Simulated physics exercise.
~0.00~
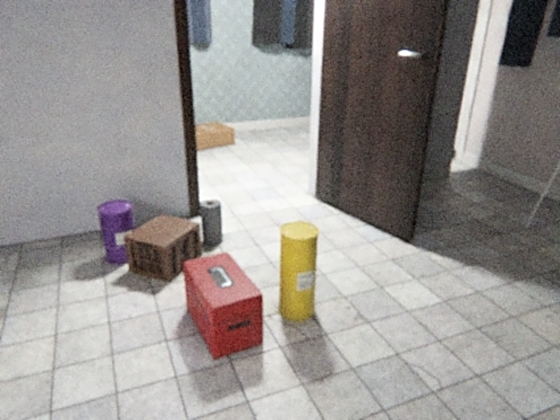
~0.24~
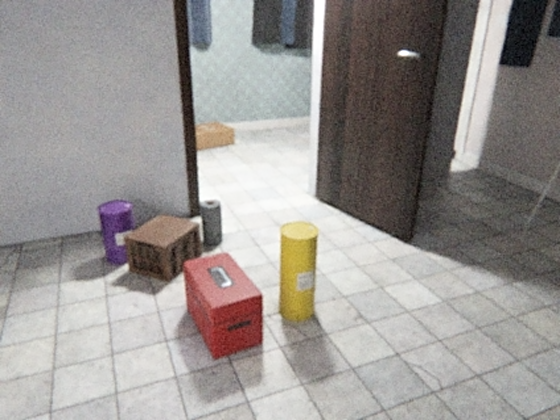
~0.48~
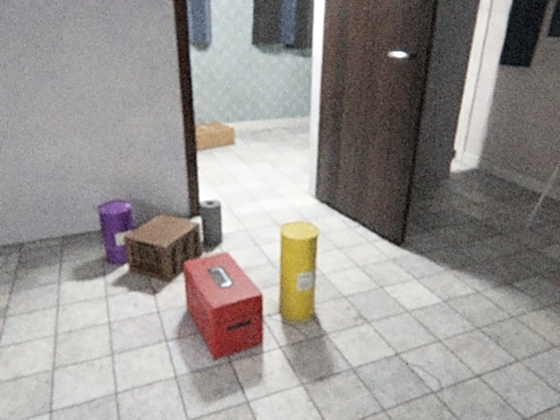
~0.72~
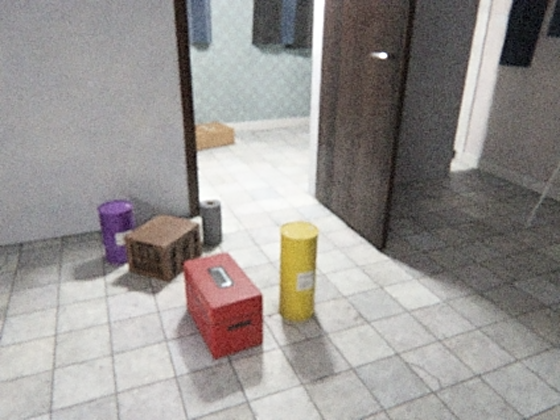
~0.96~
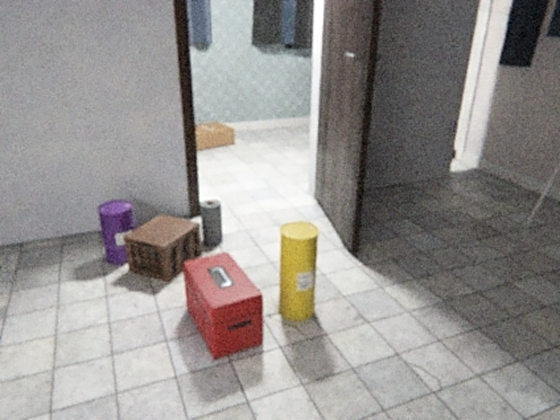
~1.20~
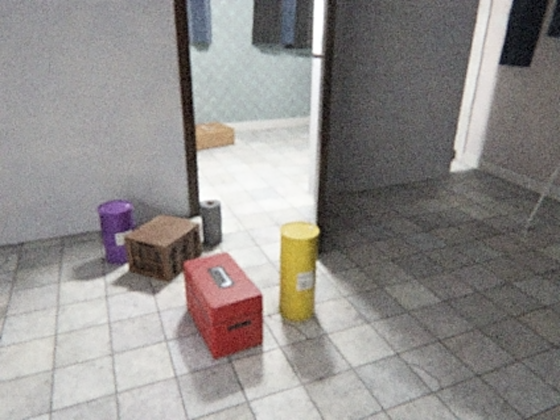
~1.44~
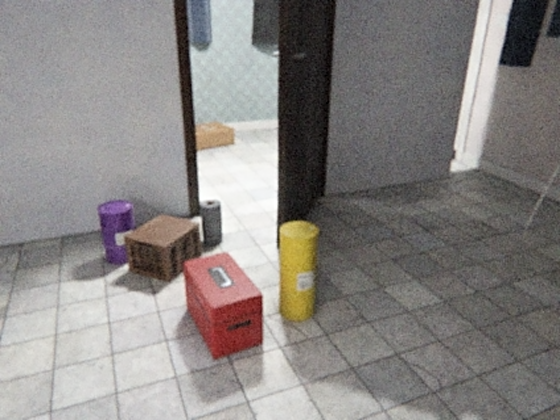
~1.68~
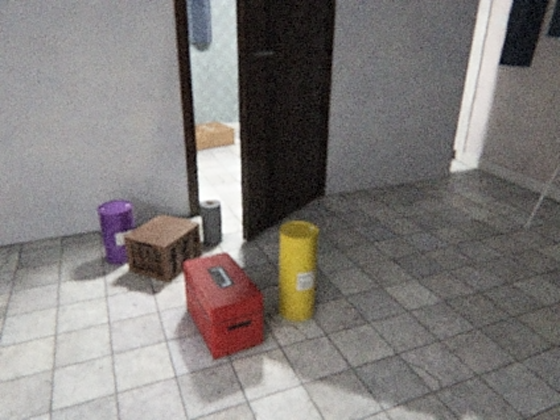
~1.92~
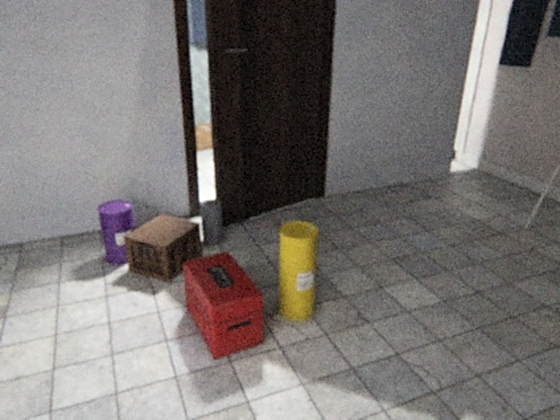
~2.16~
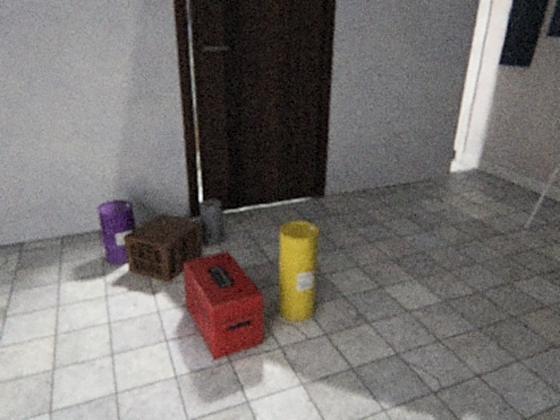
Room with tiled floor, a dark door swinging fully shut behind a purple canister, brown crate, grey roll, red toolbox and yellow canister.
